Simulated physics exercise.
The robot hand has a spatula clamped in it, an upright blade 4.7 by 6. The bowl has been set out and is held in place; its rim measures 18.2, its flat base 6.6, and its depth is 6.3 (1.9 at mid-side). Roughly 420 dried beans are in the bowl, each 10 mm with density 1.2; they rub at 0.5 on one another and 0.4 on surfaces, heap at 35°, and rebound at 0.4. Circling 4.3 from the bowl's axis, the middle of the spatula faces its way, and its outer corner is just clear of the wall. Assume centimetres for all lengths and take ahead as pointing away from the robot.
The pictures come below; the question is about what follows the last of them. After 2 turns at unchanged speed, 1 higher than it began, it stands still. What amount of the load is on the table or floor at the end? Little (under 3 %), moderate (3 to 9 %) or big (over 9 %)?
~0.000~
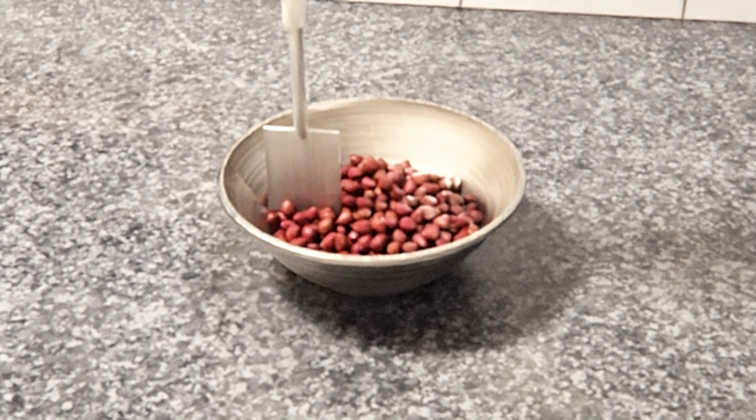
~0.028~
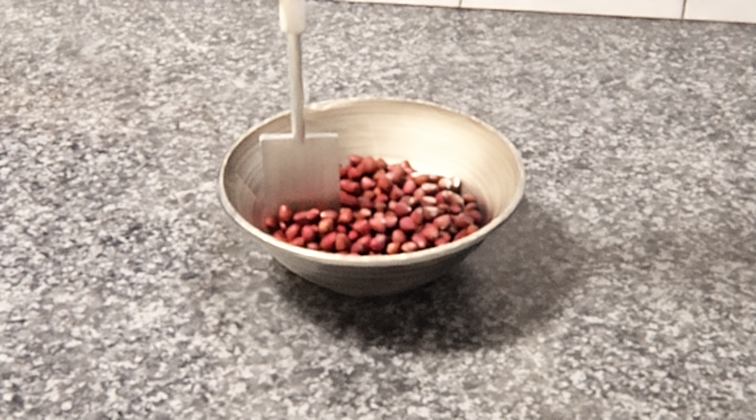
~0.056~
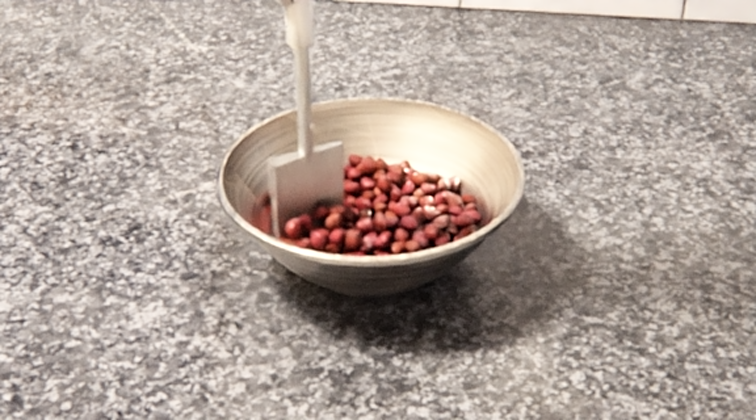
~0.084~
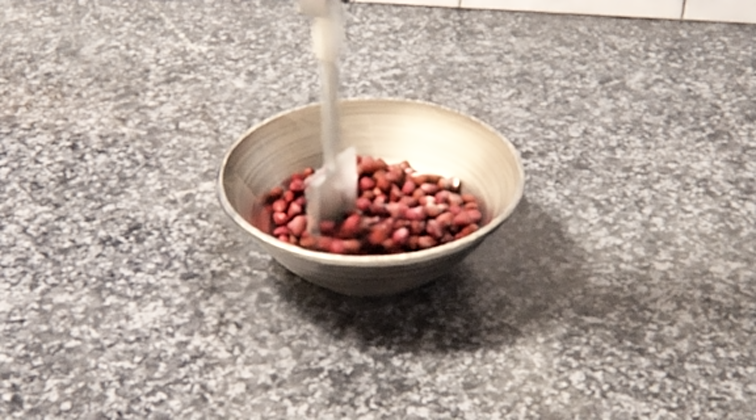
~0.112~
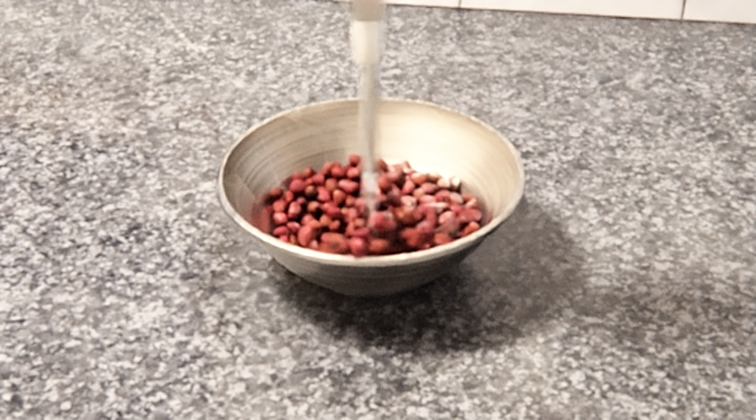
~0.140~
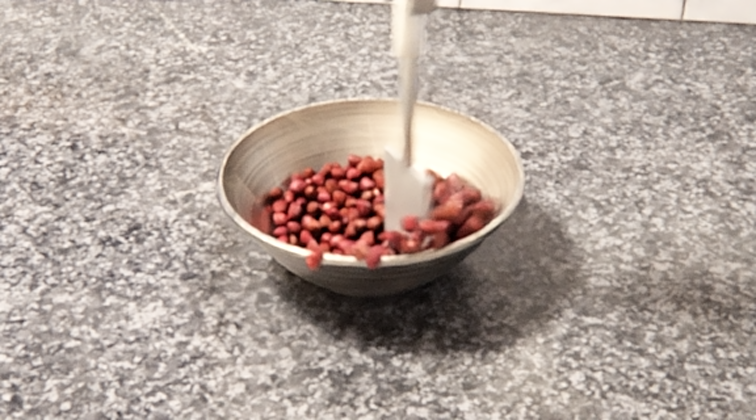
Big.
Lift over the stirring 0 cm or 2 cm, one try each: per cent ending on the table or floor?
40 and 25 %.
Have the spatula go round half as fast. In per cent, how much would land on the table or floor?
It would come to around 10 percent.
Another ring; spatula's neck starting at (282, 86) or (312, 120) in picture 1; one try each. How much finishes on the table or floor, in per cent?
Near 0 and 35 in a hundred, one try each.
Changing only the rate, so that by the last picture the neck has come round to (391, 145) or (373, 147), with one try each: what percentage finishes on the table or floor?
It comes to close to 30 per cent and close to 20 per cent.
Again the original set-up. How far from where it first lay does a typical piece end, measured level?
7 cm.
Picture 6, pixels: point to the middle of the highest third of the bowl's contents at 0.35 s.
Roughly pixel (282, 185).
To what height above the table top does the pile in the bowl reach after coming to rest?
The top sits some 5.0 cm up.
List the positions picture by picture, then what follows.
The spatula neck at (300, 108), 0° round; upper third of the load around (380, 215), from x 275 to 475, top at y 160; 419 in the bowl, in the first frame.
The spatula neck at (298, 114), 11° round; upper third of the load around (379, 216), from x 270 to 475, top at y 160, in the second frame.
The spatula neck at (306, 130), 39° round; upper third of the load around (377, 220), from x 280 to 475, top at y 160, in the third frame.
The spatula neck at (332, 143), 69° round; upper third of the load around (384, 222), from x 275 to 475, top at y 160, in the fourth frame.
The spatula neck at (370, 147), 99° round; upper third of the load around (399, 221), from x 275 to 475, top at y 160; 417 in the bowl, 2 in flight or on the tool, in the fifth frame.
The spatula neck at (408, 141), 130° round; upper third of the load around (427, 211), from x 275 to 490, top at y 160; 416 in the bowl, 3 in flight or on the tool, in the sixth frame.
After 0.35 s, 357° round, highest piece 10 above the table; 333 in the bowl, 41 on the table or floor, 45 in flight or on the tool.
After 0.56 s, 225° round, highest piece 10 above the table; 295 in the bowl, 115 on the table or floor, 9 in flight or on the tool.
After 0.87 s, 0° round, highest piece 6 above the table; 291 in the bowl, 127 on the table or floor, 1 in flight or on the tool.
After 1.57 s, 0° round, highest piece 5 above the table; 291 in the bowl, 128 on the table or floor.
In the end, 291 in the bowl, 128 on the table or floor. That is 31 % on the table or floor.
